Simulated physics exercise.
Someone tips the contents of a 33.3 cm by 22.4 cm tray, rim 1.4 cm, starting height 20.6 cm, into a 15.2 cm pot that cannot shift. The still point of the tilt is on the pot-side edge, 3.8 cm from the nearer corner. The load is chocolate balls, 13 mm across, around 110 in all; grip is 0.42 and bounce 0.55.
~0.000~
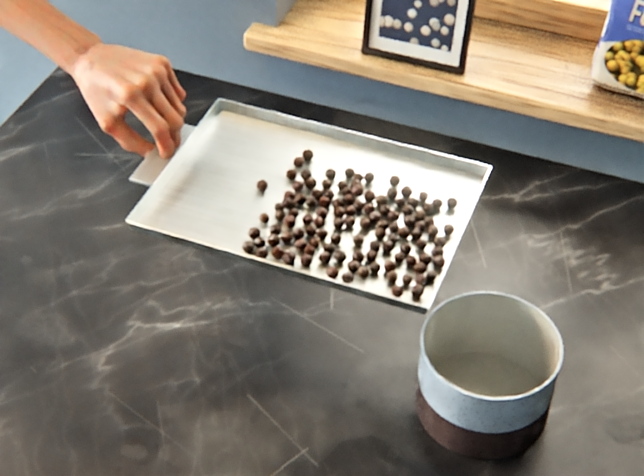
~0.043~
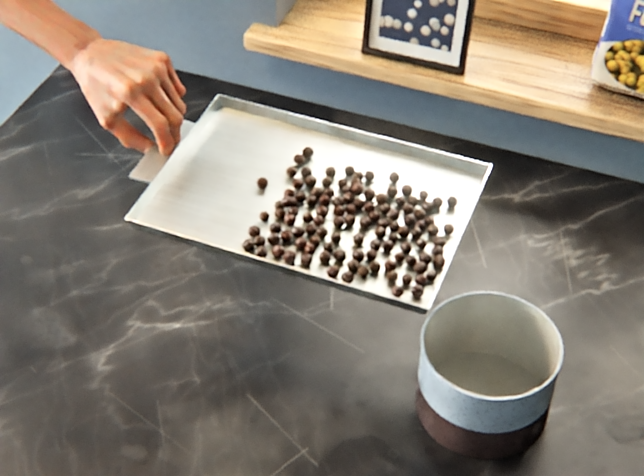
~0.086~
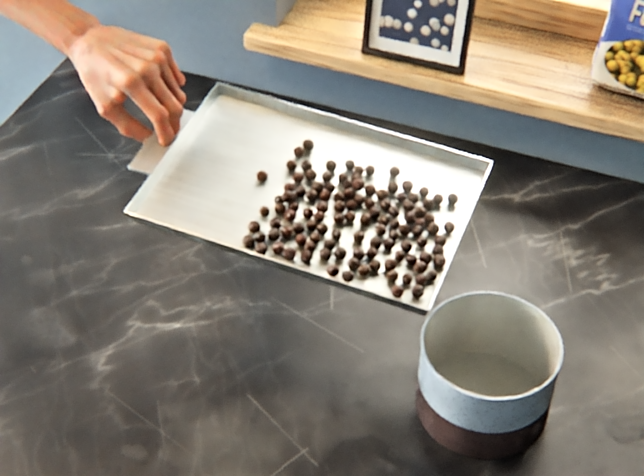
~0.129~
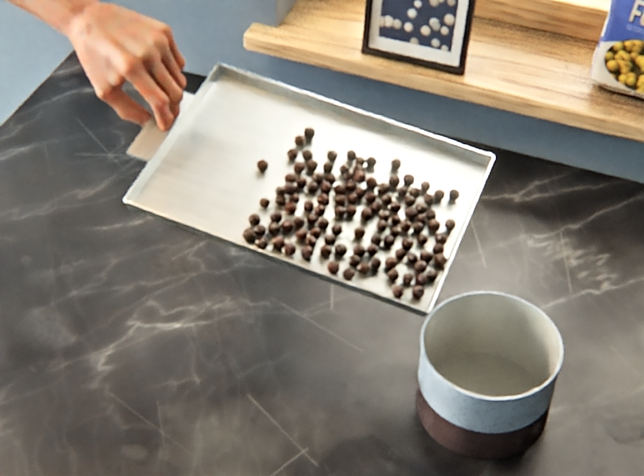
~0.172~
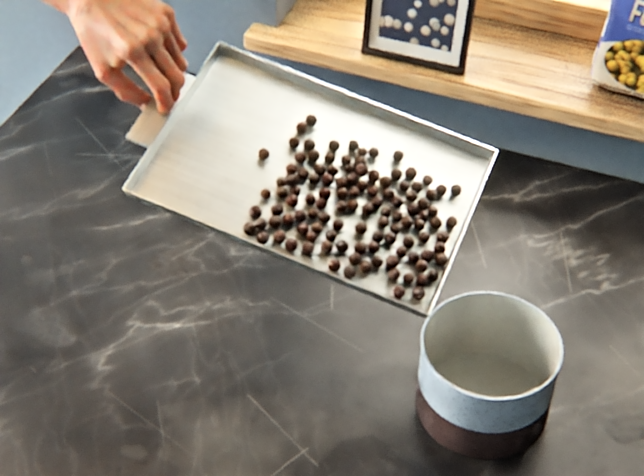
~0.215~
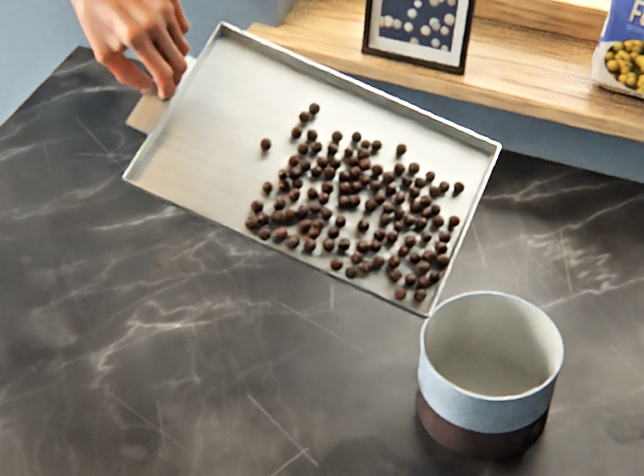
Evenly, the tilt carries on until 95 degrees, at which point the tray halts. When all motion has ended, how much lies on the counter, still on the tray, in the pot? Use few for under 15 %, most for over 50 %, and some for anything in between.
Counter: Most, left on the tray: Few, pot: Some.
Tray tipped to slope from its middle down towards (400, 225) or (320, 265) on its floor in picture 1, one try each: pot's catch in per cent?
Approximately 65 percent, then 5 percent.
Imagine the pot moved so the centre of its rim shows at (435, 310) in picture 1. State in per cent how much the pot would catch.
Some 0 per cent.
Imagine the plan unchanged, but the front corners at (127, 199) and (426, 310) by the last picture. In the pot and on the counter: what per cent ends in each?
Split: Pot = 10, counter = 90.
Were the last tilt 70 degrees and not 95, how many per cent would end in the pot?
In that case it comes to about 0 in a hundred.
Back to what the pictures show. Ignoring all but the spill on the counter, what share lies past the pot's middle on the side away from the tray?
Some 50 per cent of the spill lies beyond the centre.
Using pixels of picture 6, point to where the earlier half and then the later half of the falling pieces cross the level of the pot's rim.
Roughly (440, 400) to start, and after that (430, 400).
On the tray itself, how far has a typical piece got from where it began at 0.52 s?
Roughly 5 cm.
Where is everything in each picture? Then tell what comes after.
The first frame shows tray tilt 0 degrees, front corners at (130, 219) and (426, 304); middle of the pieces at (350, 222); pot at (492, 343).
The second frame shows tray tilt 1 degrees, front corners at (130, 217) and (426, 305); middle of the pieces at (350, 220).
The third frame shows tray tilt 4 degrees, front corners at (129, 210) and (426, 306), lowest corner right front; middle of the pieces at (351, 217).
The fourth frame shows tray tilt 8 degrees, front corners at (128, 199) and (427, 308), lowest corner right front; middle of the pieces at (351, 211).
The fifth frame shows tray tilt 14 degrees, front corners at (127, 187) and (427, 310), lowest corner right front; middle of the pieces at (353, 205).
The sixth frame shows tray tilt 19 degrees, front corners at (128, 177) and (427, 313), lowest corner right front; middle of the pieces at (356, 201); pot at (492, 343). Its pace works out near 125 degrees a second.
Then, at 0.52 s, tilt 57 degrees; the tray holds 100 %, the pot 0 %.
Then, at 0.72 s, tilt 81 degrees; the tray holds 100 %, the pot 0 %.
Then, at 1.04 s, tilt 95 degrees; the tray holds 5 %, the pot 25 %.
By 2.2 s all is still; counter 70 %, tray 0 %, pot 30 %.
